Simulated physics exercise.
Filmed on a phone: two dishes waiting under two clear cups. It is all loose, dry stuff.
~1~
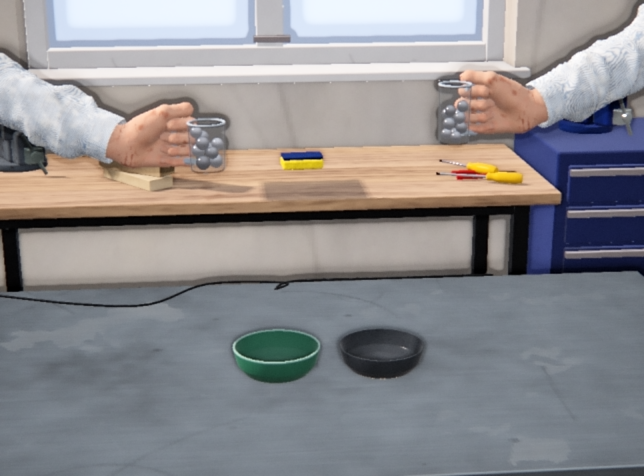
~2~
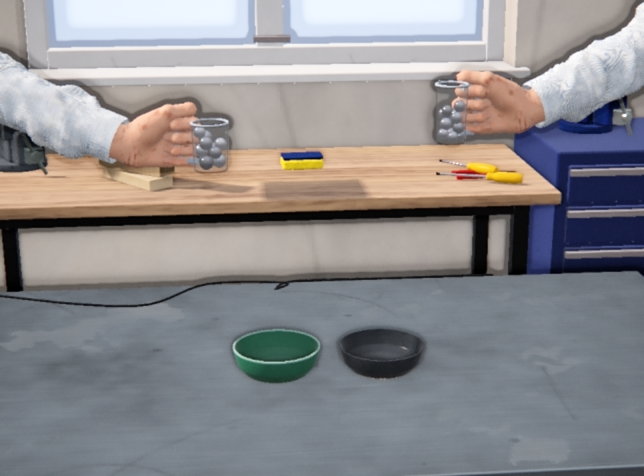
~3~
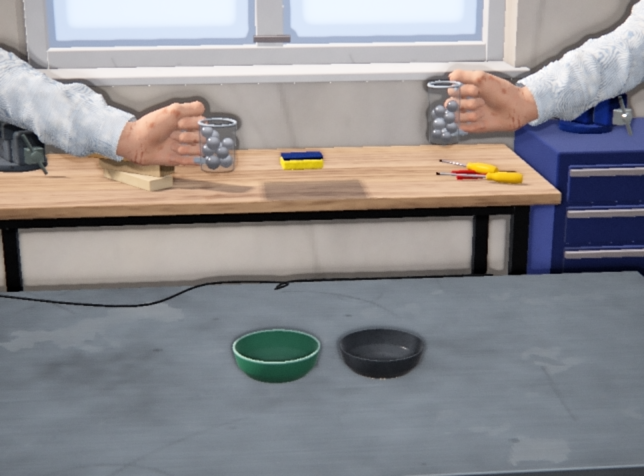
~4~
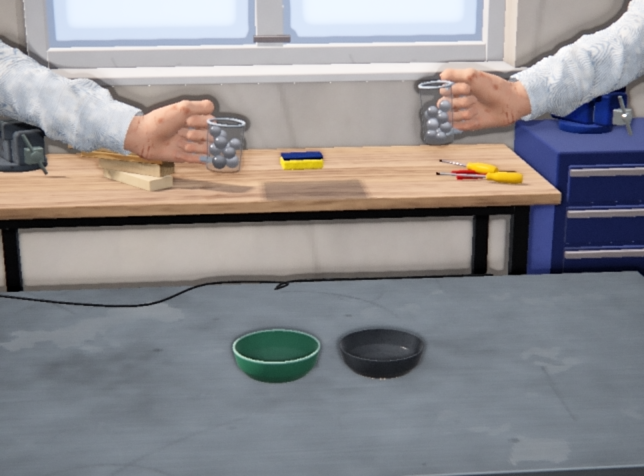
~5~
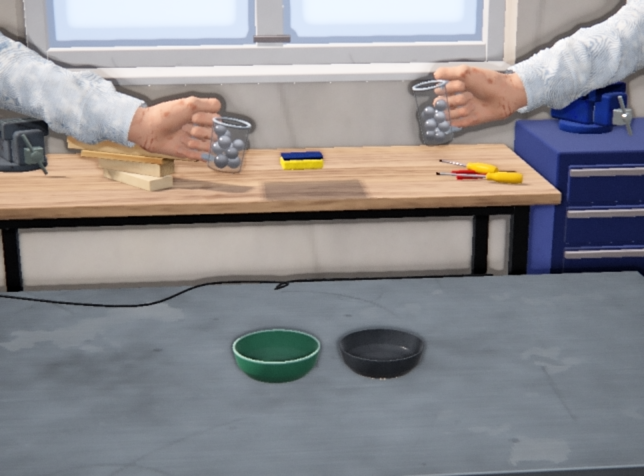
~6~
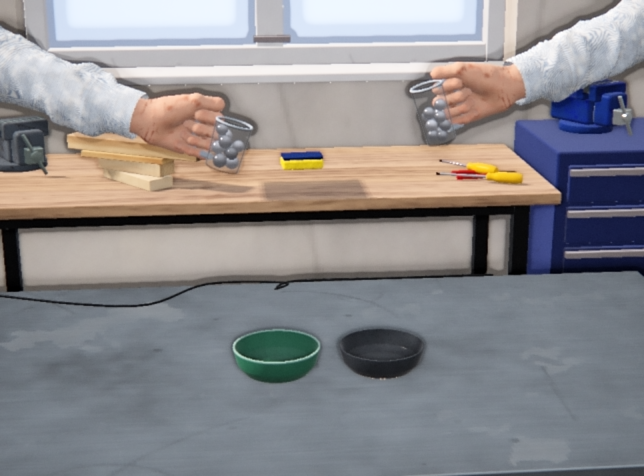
Two hands holding clear cups of steel balls moving slightly inward above a green dish and a black dish, then tilting them slightly.
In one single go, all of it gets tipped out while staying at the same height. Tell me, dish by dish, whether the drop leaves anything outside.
Left dish: Some pieces outside; right dish: Some pieces outside.
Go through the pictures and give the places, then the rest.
Left dish near (279, 366), empty; left cup near (207, 146), holding steel balls, high above its dish; right dish near (388, 364), empty; right cup near (455, 113), holding steel balls, high above its dish, in the first picture.
Left cup near (210, 146), upright; right cup near (451, 113), upright, in the second picture.
Left cup near (218, 146), upright; right cup near (444, 114), upright, in the third picture.
Left cup near (225, 146), tipped 6°; right cup near (437, 114), tipped 6°, in the fourth picture.
Left cup near (228, 146), tipped 11°; right cup near (434, 114), tipped 11°, in the fifth picture.
Left dish near (279, 366); left cup near (228, 146), tipped 18°; right dish near (388, 364); right cup near (434, 114), tipped 18°, in the sixth picture.
Then, 0.44 s on from there, left, the whole lot still in the cup; right, the whole lot still in the cup.
Then, 0.90 s on from there, left, the whole lot still in the cup; right, the whole lot still in the cup.
Then, 1.45 s on from there, left, near two thirds in the dish, near a third in the air; right, near a quarter in the dish, the bulk in the air.
In the end, left, near two thirds in the dish, near a third outside the dish; right, near a quarter in the dish, the bulk outside the dish.
